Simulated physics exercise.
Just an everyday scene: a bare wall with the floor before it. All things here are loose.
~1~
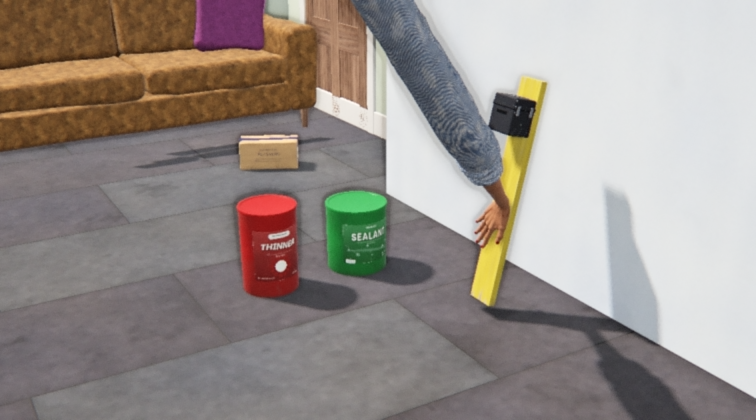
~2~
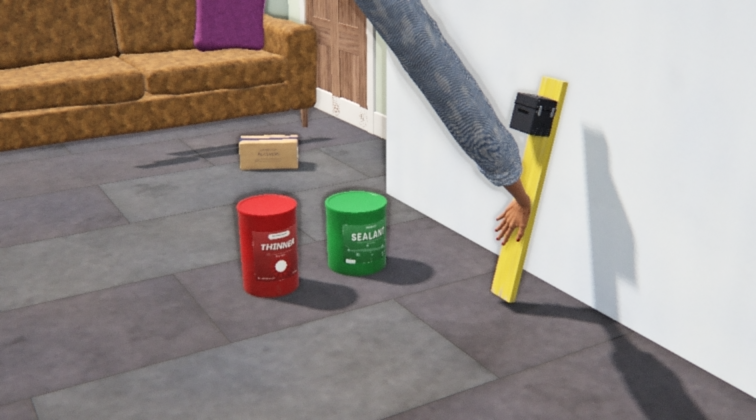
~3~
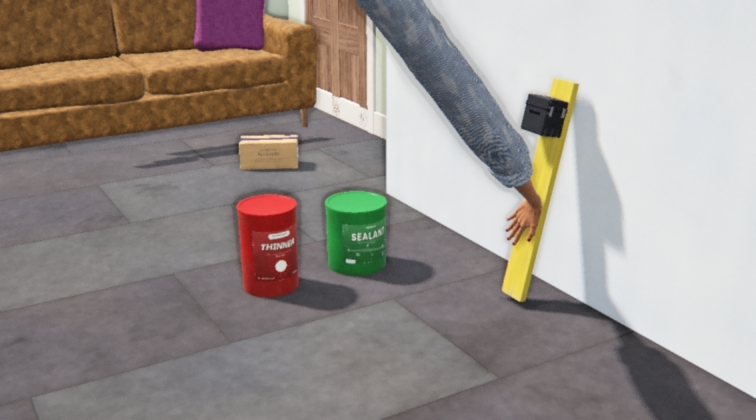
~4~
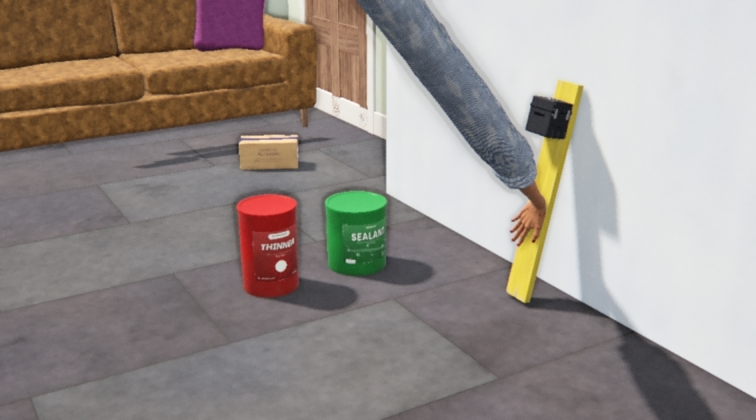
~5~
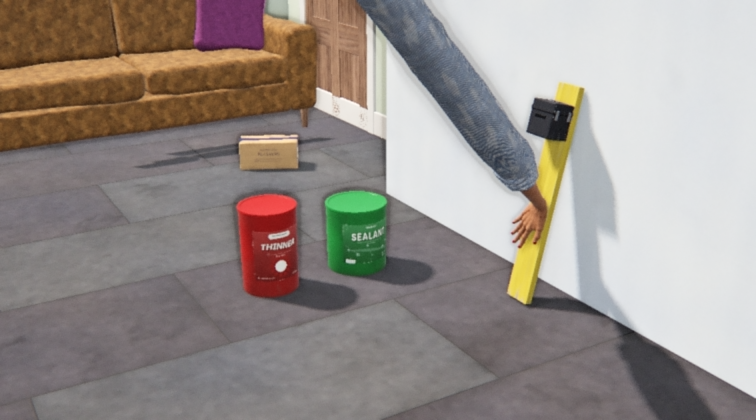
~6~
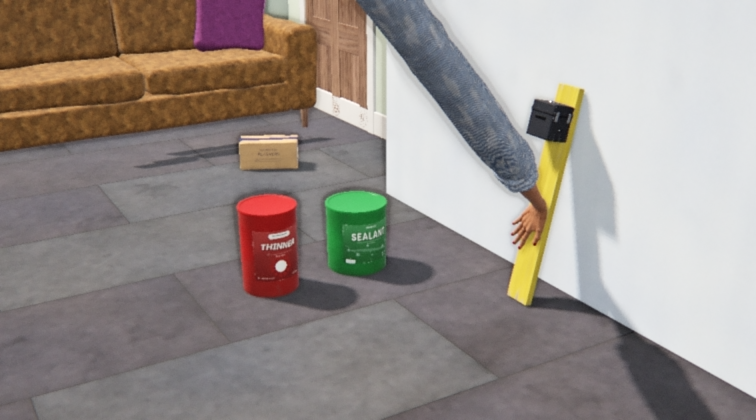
At the start, a hand in a denim-blue sleeve holds a yellow plank with a small black box on it, near a bare white wall. The hand moves the plank a short way right until it leans on the wall, then stays against it, while the red and green pails sit still.
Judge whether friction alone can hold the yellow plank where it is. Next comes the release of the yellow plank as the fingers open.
It stands firm.
Then, 0.20 s on from there, no change.
Then, 0.70 s on from there, yellow plank resting near (545, 196).
In the end, all 3 unmoved. At the end, from the last picture's camera, yellow plank near (545, 196). The plank remains leaning.
